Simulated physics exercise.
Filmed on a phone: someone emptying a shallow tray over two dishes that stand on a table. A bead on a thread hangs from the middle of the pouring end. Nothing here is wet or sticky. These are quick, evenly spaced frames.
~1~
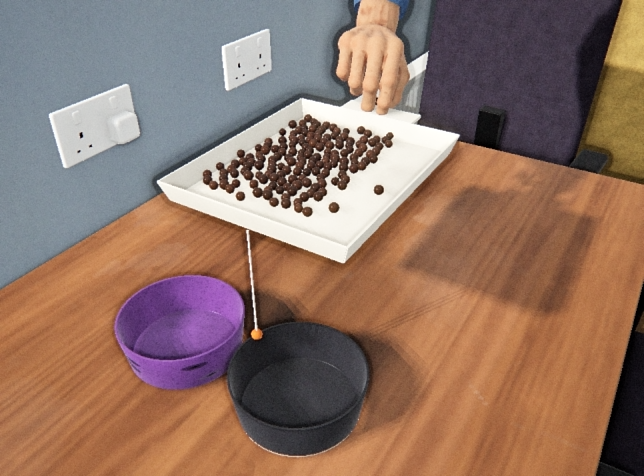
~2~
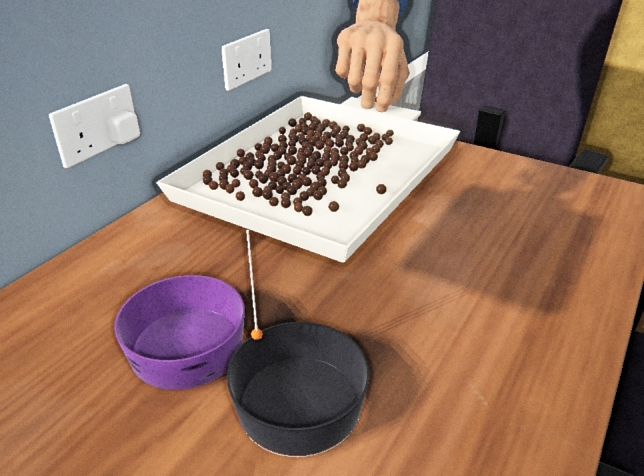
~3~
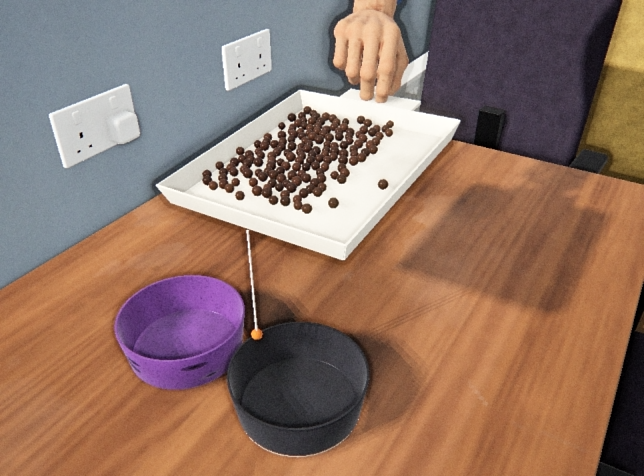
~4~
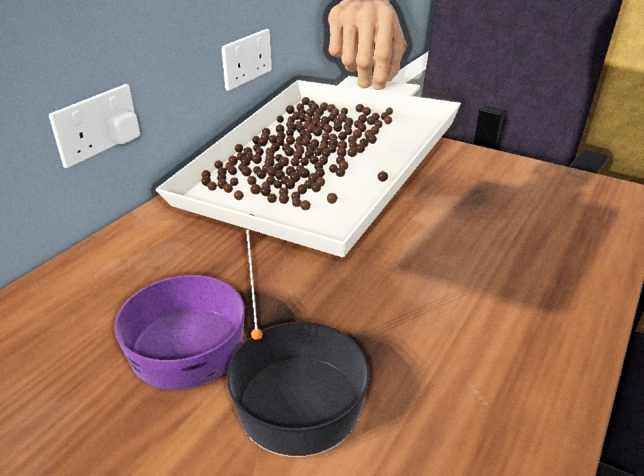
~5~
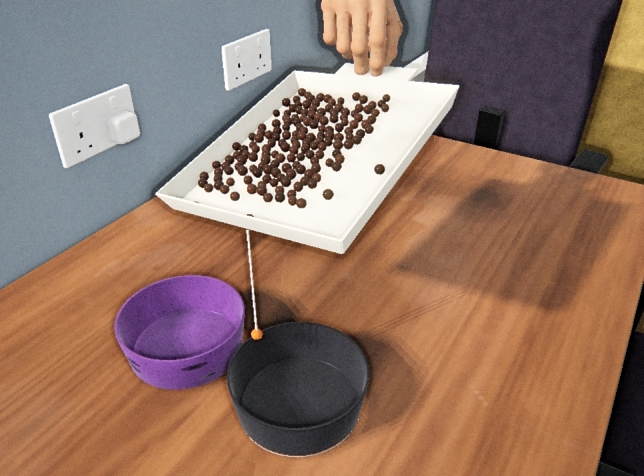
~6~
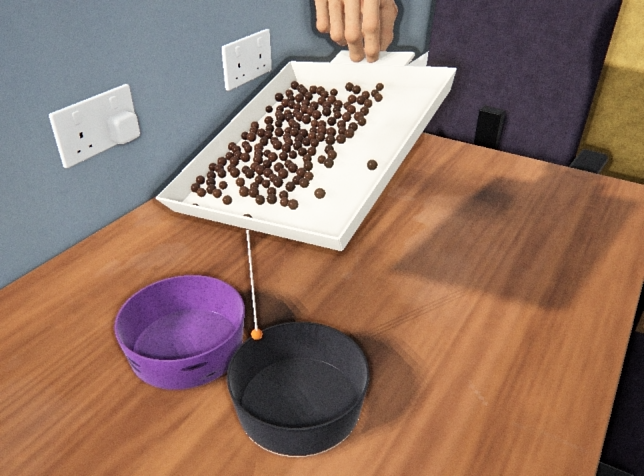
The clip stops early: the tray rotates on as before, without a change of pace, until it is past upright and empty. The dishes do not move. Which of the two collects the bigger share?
More goes to the left-hand dish.
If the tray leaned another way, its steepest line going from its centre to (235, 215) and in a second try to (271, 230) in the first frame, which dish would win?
The first try: The dish on the left. The second: The right dish.
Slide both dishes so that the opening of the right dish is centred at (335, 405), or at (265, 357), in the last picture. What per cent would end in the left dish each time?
Roughly 70 per cent, and 80 per cent.
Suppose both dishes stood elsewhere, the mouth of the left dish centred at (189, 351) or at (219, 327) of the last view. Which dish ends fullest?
In turn: The dish on the left; the left one.
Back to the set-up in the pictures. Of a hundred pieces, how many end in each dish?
Left dish near 90 in a hundred; right dish near 0.
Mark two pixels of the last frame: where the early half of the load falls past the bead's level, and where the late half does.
The first part at (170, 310); the rest at (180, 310).
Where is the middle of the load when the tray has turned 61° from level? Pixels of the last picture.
Near (202, 197).
Just after the last frame, tray tipped steeply; the larger part on the tray; about a tenth in the left dish; about a tenth in the air.
A moment on, tray tipped past a quarter turn; just a few on the tray; the larger part in the left dish; about a tenth outside both; about a tenth in the air.
Further on, tray tipped past a quarter turn; almost all in the left dish; about a tenth outside both.
When it is over, tray tipped past a quarter turn; not one in the right dish; almost all in the left dish; about a tenth outside both.
